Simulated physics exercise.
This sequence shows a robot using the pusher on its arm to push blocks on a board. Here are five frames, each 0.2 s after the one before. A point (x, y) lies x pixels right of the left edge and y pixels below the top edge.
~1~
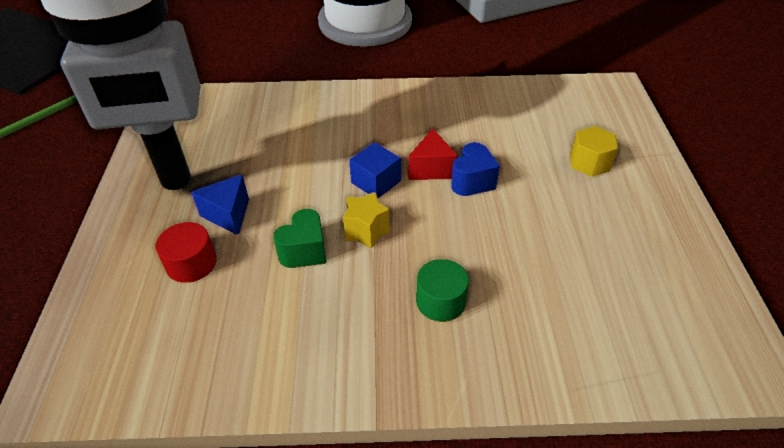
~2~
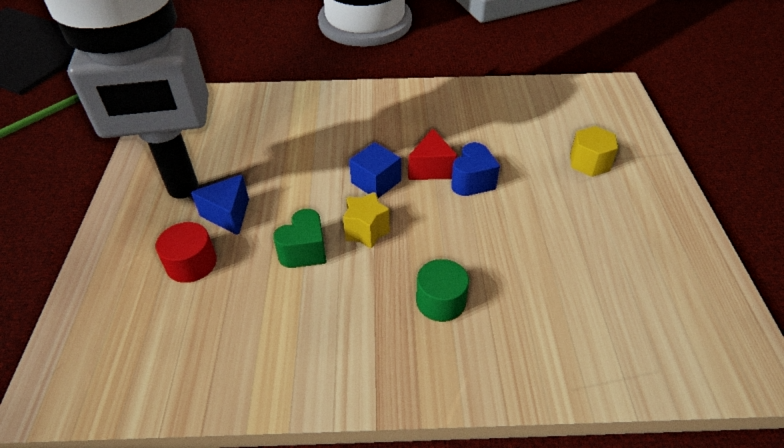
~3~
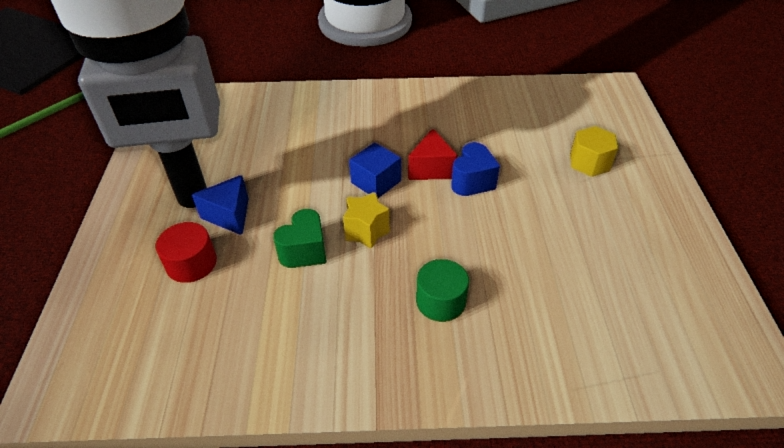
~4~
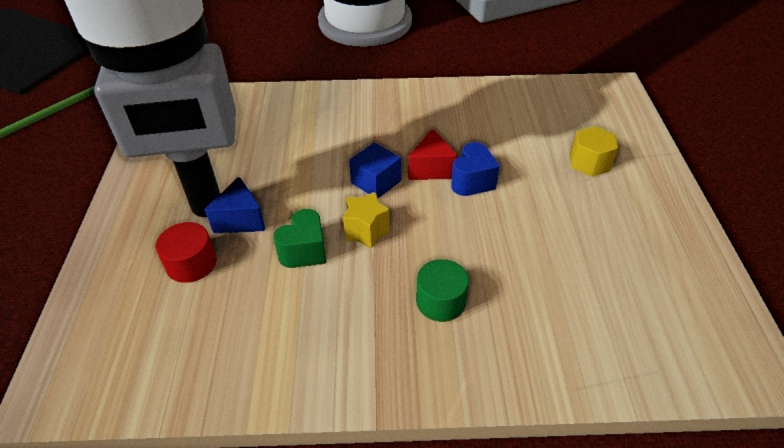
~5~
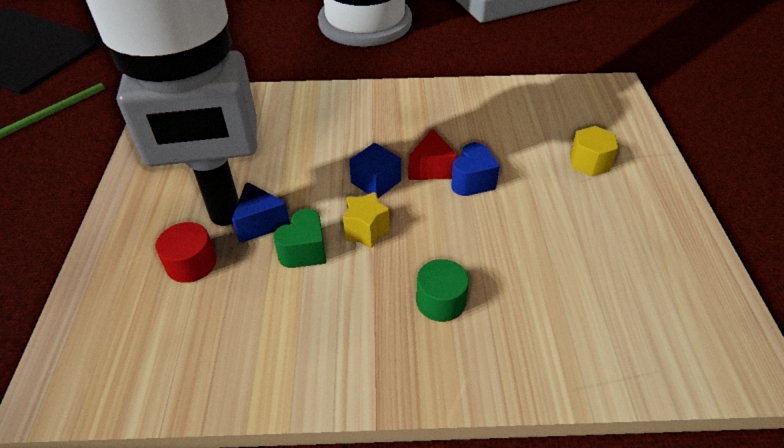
A robot arm with a black pusher moved right and slightly toward the viewer across a wooden board, nudging the blue triangular block close to the green heart while the other blocks stayed put.
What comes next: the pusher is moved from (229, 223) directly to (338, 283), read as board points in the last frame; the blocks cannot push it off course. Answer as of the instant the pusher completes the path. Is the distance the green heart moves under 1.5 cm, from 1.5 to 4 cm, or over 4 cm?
Once the path is done, the green heart lies more than 4 cm from its present place.
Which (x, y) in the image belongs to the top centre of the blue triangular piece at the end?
I'd expect the centre of its top face to be at (298, 202).
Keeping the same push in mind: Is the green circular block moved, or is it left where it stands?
The green circular block will stay where it stands.
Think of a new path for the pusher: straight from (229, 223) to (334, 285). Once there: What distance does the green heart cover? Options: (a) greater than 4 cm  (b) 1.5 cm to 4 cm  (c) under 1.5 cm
(a)
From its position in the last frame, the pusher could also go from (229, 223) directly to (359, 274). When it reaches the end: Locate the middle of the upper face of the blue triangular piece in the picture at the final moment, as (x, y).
About (312, 201).
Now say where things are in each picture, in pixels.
The first picture shows lower end of the pusher at (177, 181), tops of blocks, red circular block at (182, 240), blue triangular piece at (221, 192), green heart at (301, 228), yellow star block at (365, 208), green circular block at (443, 278).
The second picture shows pusher at (184, 190), blocks as before.
The third picture shows pusher at (194, 199), blocks as before.
The fourth picture shows pusher at (208, 208), blue triangular piece at (234, 197).
The fifth picture shows pusher at (227, 216), red circular block at (182, 240), blue triangular piece at (255, 201), green heart at (301, 228), yellow star block at (365, 208), green circular block at (443, 278).
What follows on the original path. One third of the way, pusher at (261, 235); blue triangular piece at (289, 204), turned 25° anticlockwise; green heart at (304, 229).
Two thirds of the way, pusher at (298, 255); blue triangular piece at (298, 202), turned 45° anticlockwise; green heart at (332, 232), turned 40° anticlockwise.
At the end, pusher at (337, 275); red circular block not moved; blue triangular piece at (298, 202), turned 45° anticlockwise; green heart at (358, 238), turned 90° anticlockwise; yellow star block at (368, 206), turned 15° anticlockwise; green circular block not moved.
